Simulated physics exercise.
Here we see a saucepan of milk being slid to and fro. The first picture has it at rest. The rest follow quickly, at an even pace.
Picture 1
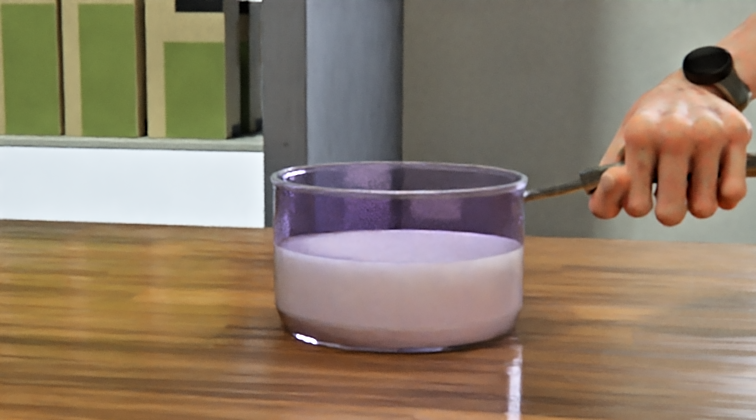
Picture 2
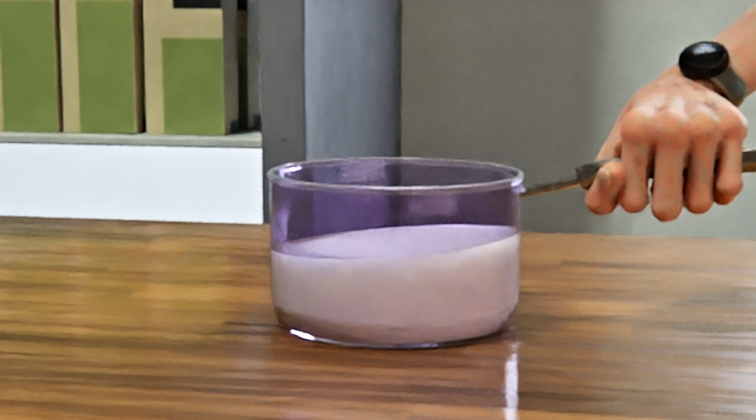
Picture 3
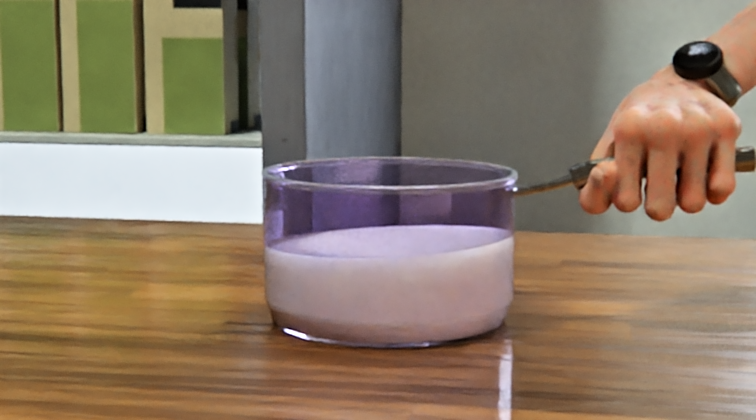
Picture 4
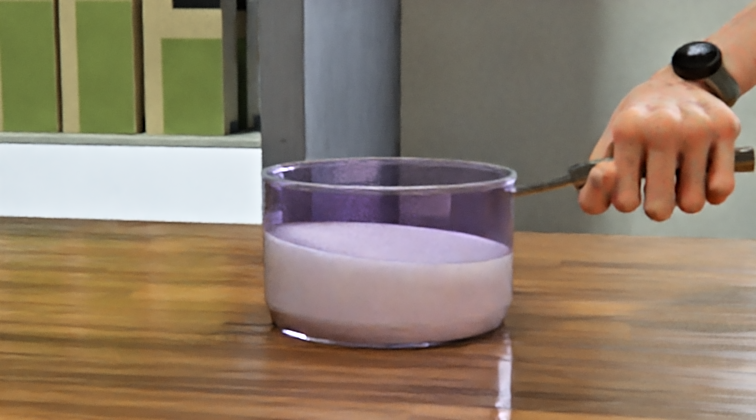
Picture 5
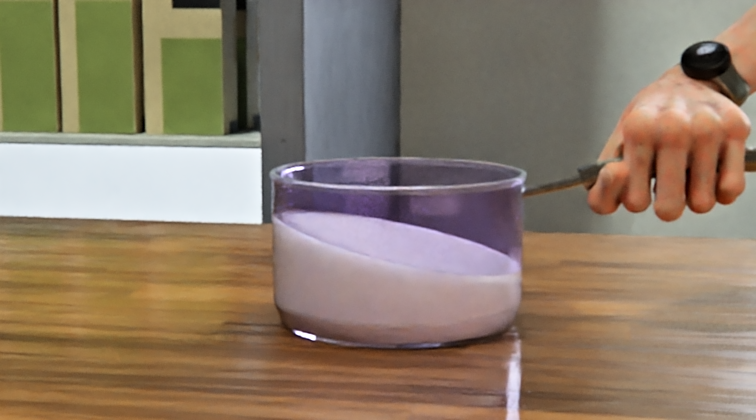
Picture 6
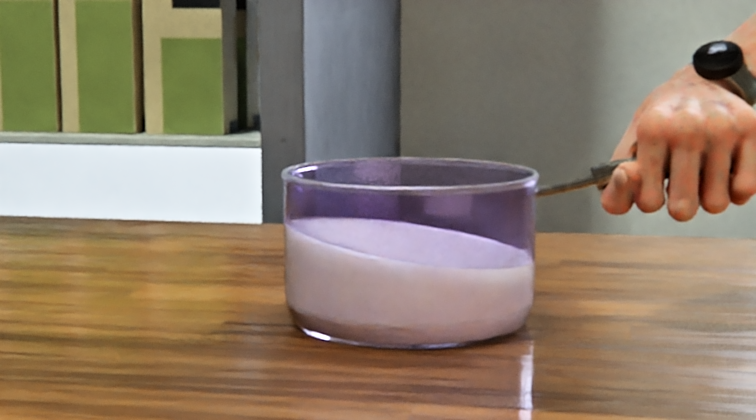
A hand wearing a dark wristwatch grips the handle of a clear, purple-tinted saucepan about half full of pale milk, seen from the side on a glossy brown wooden table. Green and tan boxes sit on a shelf at upper left, beside a grey post and wall. The hand slides the pan slightly left, then back right, as the milk tilts a little higher on the right, then clearly higher on the left.
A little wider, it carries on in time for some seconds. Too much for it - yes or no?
Yes.
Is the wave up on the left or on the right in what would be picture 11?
The left-hand edge, I reckon.
Next, the highest wave so far comes most of the way to the rim.
After that, the highest wave so far goes over the rim.
Finally, the highest wave so far goes over the rim; some is on the top.
